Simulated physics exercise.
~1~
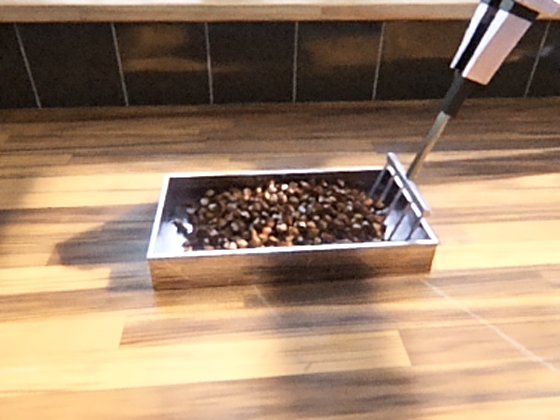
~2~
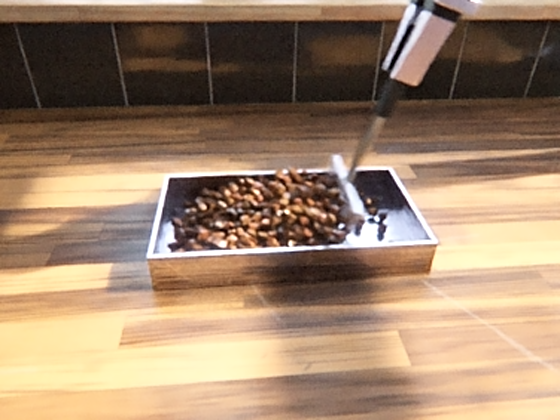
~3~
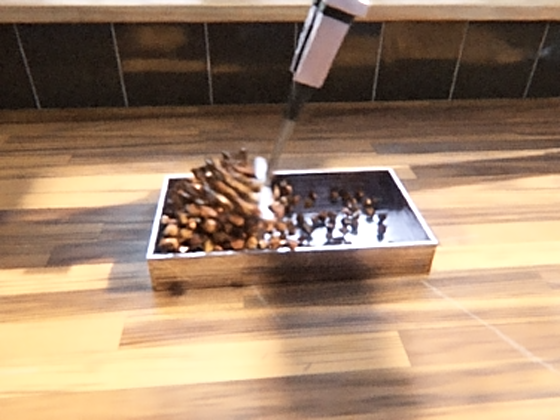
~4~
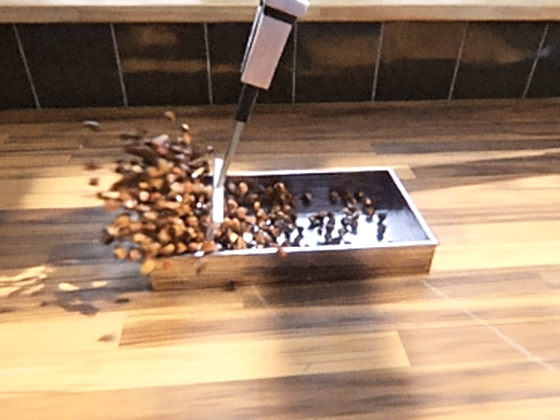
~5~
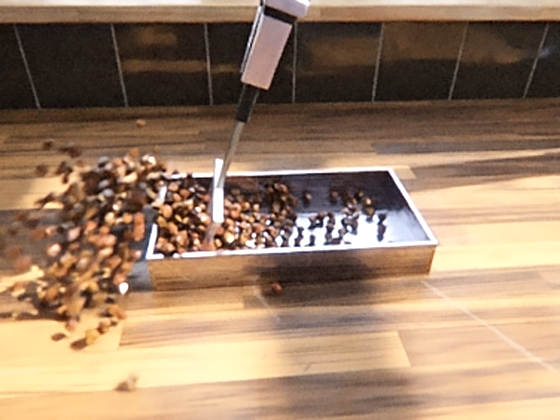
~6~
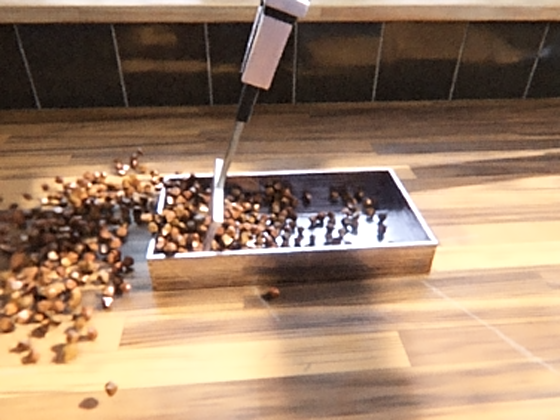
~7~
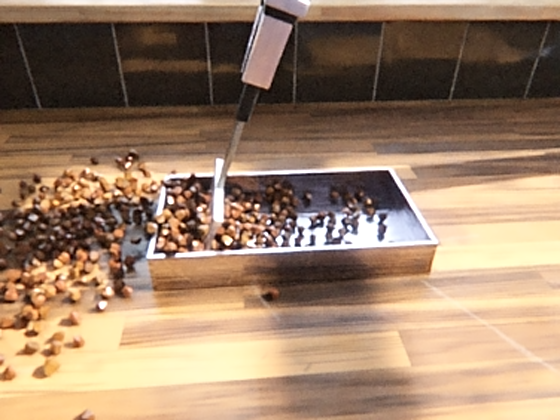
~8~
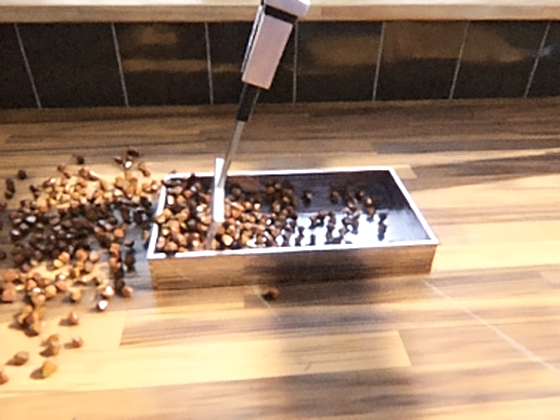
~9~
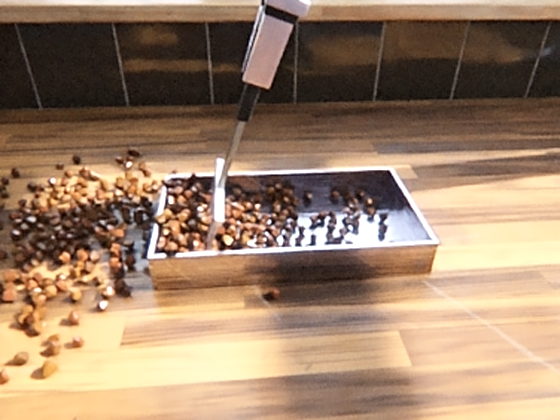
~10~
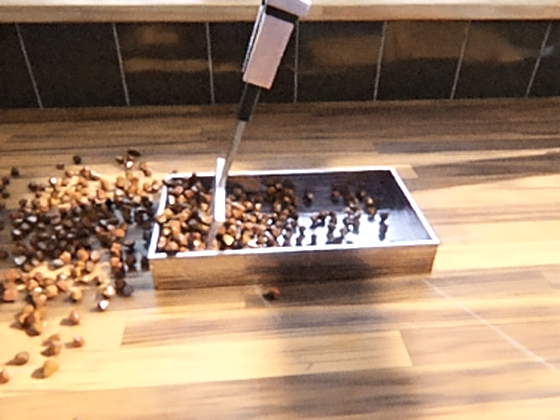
Brown pellets spilling over the left end of a metal tray as a pronged tool sweeps them left, then settling across the wooden countertop.
